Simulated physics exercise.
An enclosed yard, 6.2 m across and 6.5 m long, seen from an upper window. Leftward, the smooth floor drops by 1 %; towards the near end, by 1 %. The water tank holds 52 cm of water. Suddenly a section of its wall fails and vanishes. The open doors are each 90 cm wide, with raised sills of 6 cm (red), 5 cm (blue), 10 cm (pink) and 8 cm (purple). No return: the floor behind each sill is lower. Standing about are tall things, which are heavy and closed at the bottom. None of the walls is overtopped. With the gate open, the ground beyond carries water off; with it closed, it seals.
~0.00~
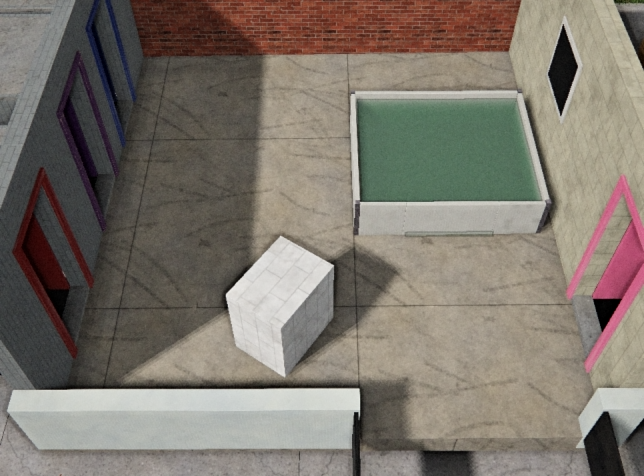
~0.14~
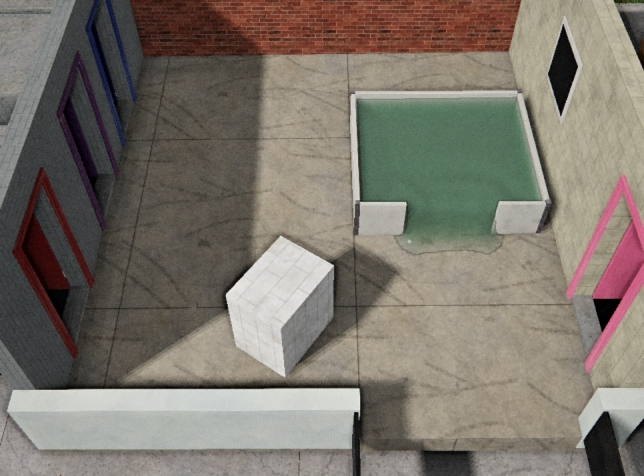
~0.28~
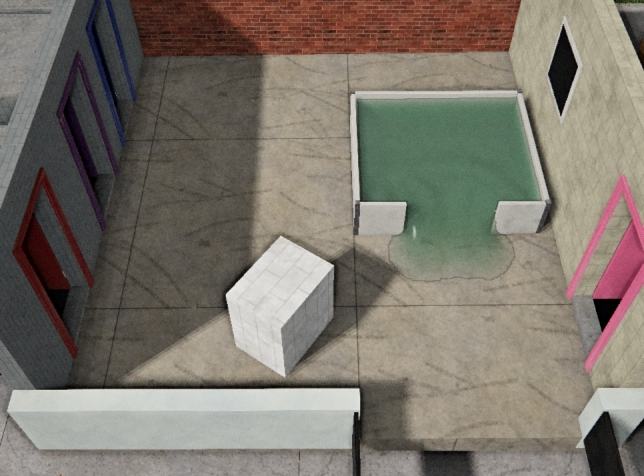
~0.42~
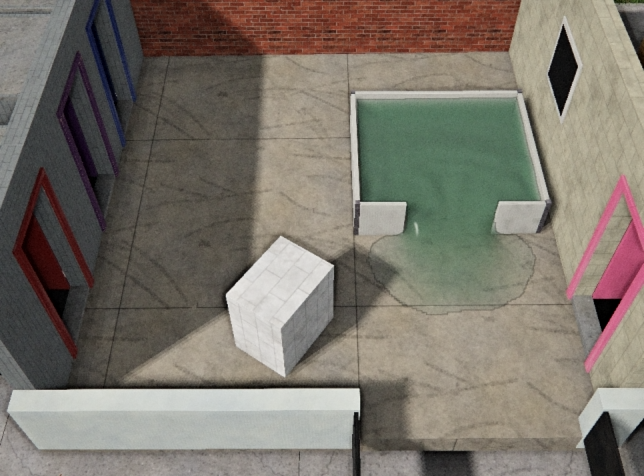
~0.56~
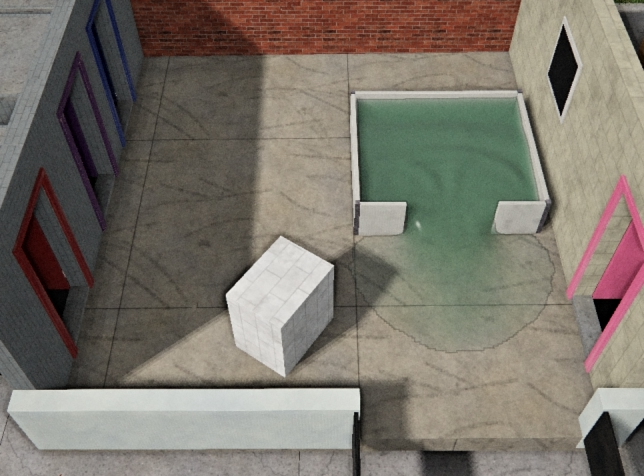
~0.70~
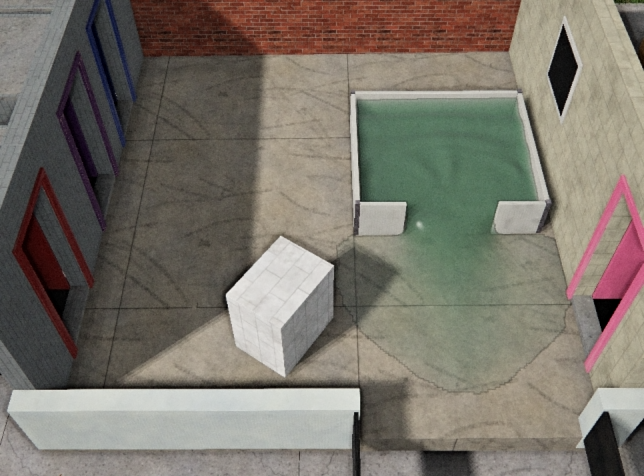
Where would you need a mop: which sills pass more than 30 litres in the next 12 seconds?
Result: At the red door the amount let in will fall short of the limit. At the blue door the amount let in will fall short of the limit. At the pink door the amount let in will fall short of the limit. At the purple door the amount let in will fall short of the limit.
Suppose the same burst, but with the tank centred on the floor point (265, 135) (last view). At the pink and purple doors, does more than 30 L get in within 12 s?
Pink: Within limit; purple: Within limit.
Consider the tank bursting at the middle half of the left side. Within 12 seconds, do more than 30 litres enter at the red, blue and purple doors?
Compared with the limit, red is higher, blue is higher and purple is higher.
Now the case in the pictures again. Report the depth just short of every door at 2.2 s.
Red 0 cm, blue 0 cm, pink 11 cm, purple 0 cm.
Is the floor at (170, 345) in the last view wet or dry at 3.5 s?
Soaked.
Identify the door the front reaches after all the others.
Blue.
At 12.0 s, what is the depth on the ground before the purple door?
Average: ~ 3.5 cm.
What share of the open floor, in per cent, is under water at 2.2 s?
Roughly 25 % of the floor is wet.
After 1.4 s water covers 25 % of the floor and is deepest (32 cm) near (448, 240); red door not reached, blue door not reached, pink door 8 cm at the sill, 0 L in, purple door not reached.
After 2.2 s water covers 25 % of the floor and is deepest (28 cm) near (595, 402); red door not reached, blue door not reached, pink door 11 cm at the sill, 2 L in, purple door not reached.
After 3.5 s water covers 35 % of the floor and is deepest (19 cm) near (448, 240); red door not reached, blue door not reached, pink door 10 cm at the sill, 7 L in, purple door not reached.
After 7.0 s water covers 45 % of the floor and is deepest (12 cm) near (448, 240); red door 6 cm at the sill, 2 L in, blue door not reached, pink door 6 cm at the sill, 8 L in, purple door 2 cm at the sill, 0 L in.
After 12.0 s water covers 60 % of the floor and is deepest (7 cm) near (60, 420); red door 5 cm at the sill, 3 L in, blue door 2 cm at the sill, 0 L in, pink door 2 cm at the sill, 8 L in, purple door 3 cm at the sill, 0 L in.
